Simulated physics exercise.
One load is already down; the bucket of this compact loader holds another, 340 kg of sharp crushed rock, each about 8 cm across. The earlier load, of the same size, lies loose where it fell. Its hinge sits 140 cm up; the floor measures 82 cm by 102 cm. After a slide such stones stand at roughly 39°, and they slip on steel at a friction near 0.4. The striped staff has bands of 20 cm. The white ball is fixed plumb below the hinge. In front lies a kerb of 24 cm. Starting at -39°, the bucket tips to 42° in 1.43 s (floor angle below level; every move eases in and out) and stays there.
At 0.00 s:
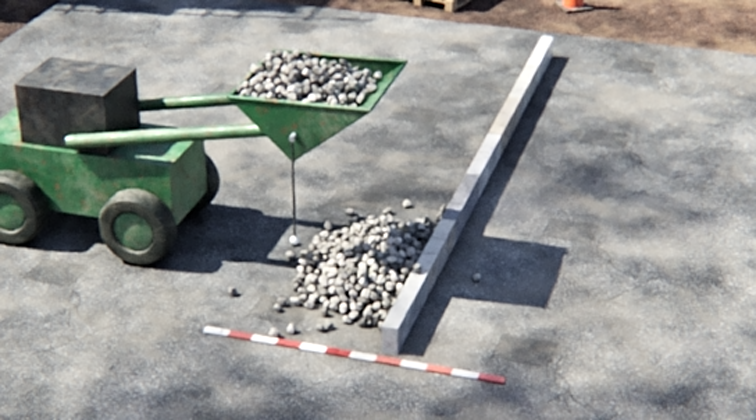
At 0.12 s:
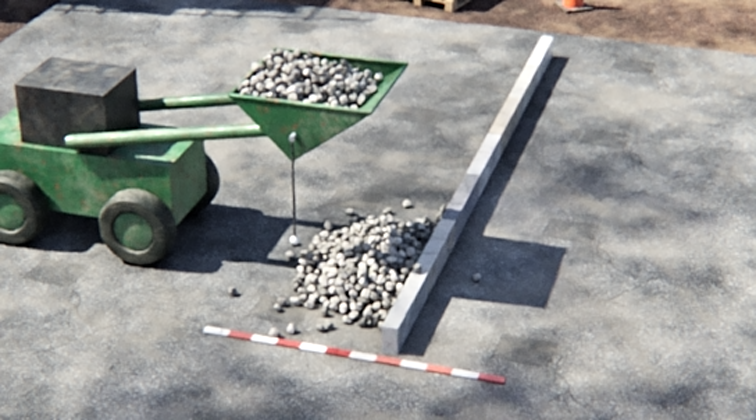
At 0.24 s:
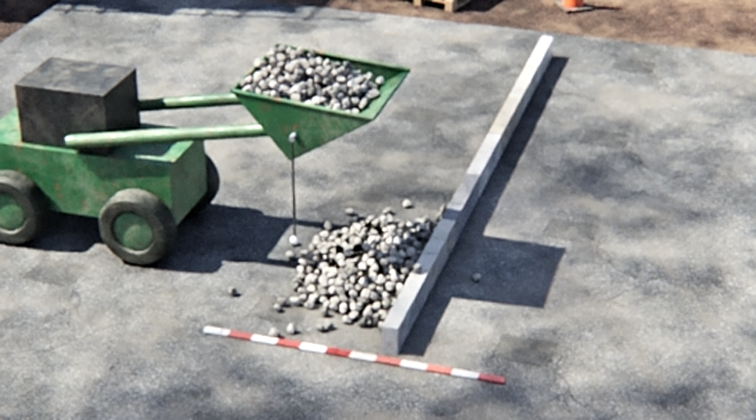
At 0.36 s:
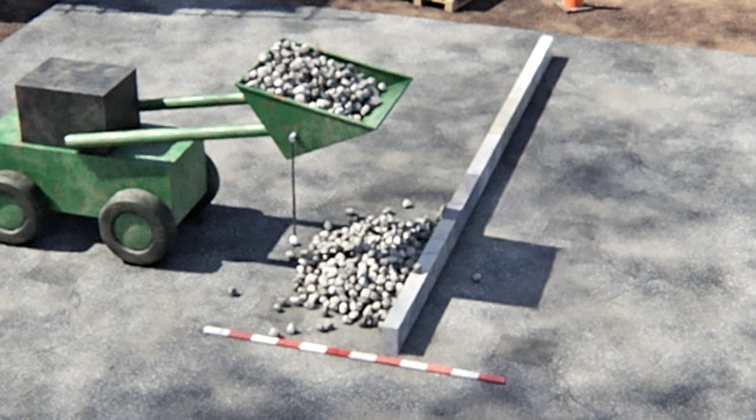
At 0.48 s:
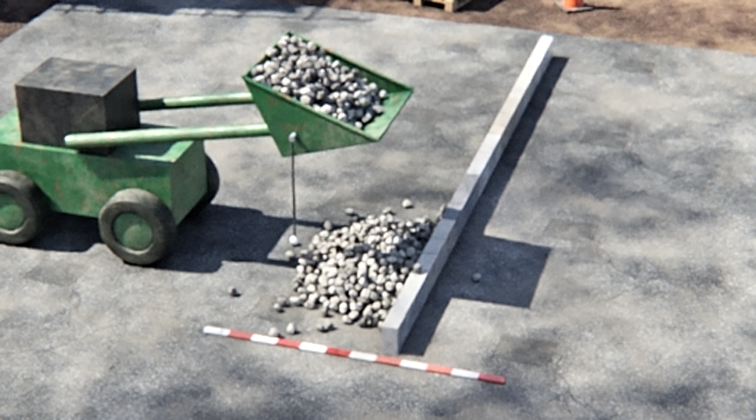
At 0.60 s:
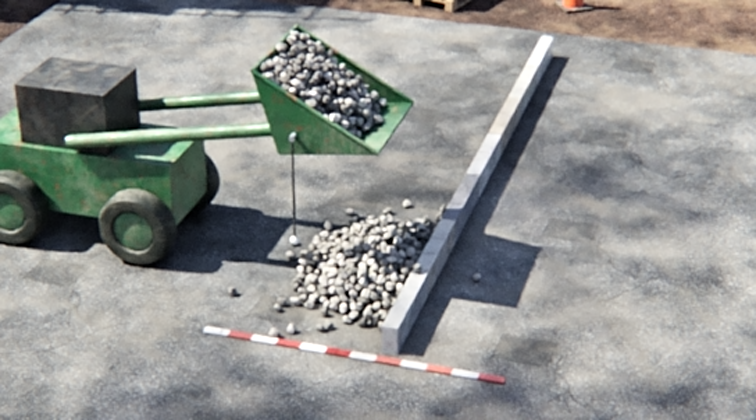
On a grey paved yard, a green wheeled loader holds a bucket of pale stones above a loose pile beside a low kerb, and the bucket slowly tilts down to the right while the stones shift inside it.
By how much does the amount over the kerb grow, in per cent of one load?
Close to 23 parts in a hundred.
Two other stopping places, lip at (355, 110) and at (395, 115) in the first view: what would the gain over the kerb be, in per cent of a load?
About 10 and 55 per cent.
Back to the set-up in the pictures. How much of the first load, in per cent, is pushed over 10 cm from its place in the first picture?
About 0 per cent.
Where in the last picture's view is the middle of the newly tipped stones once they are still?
Around (408, 251).
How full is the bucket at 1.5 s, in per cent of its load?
It holds some 40 per cent.
After 1.1 s the floor is at 29°; in per cent of one load, 99 in the bucket, 101 on this side of the kerb; the foremost stones are at (422, 276).
After 1.5 s the floor is at 42°; in per cent of one load, 39 in the bucket, 160 on this side of the kerb, 1 over the kerb; the foremost stones are at (448, 255).
After 1.9 s the floor is at 42°; in per cent of one load, 4 in the bucket, 185 on this side of the kerb, 11 over the kerb; the foremost stones are at (503, 281).
After 4.5 s the floor is at 42°; in per cent of one load, 0 in the bucket, 177 on this side of the kerb, 23 over the kerb; the foremost stones are at (560, 290). Net gain over the kerb, 23.
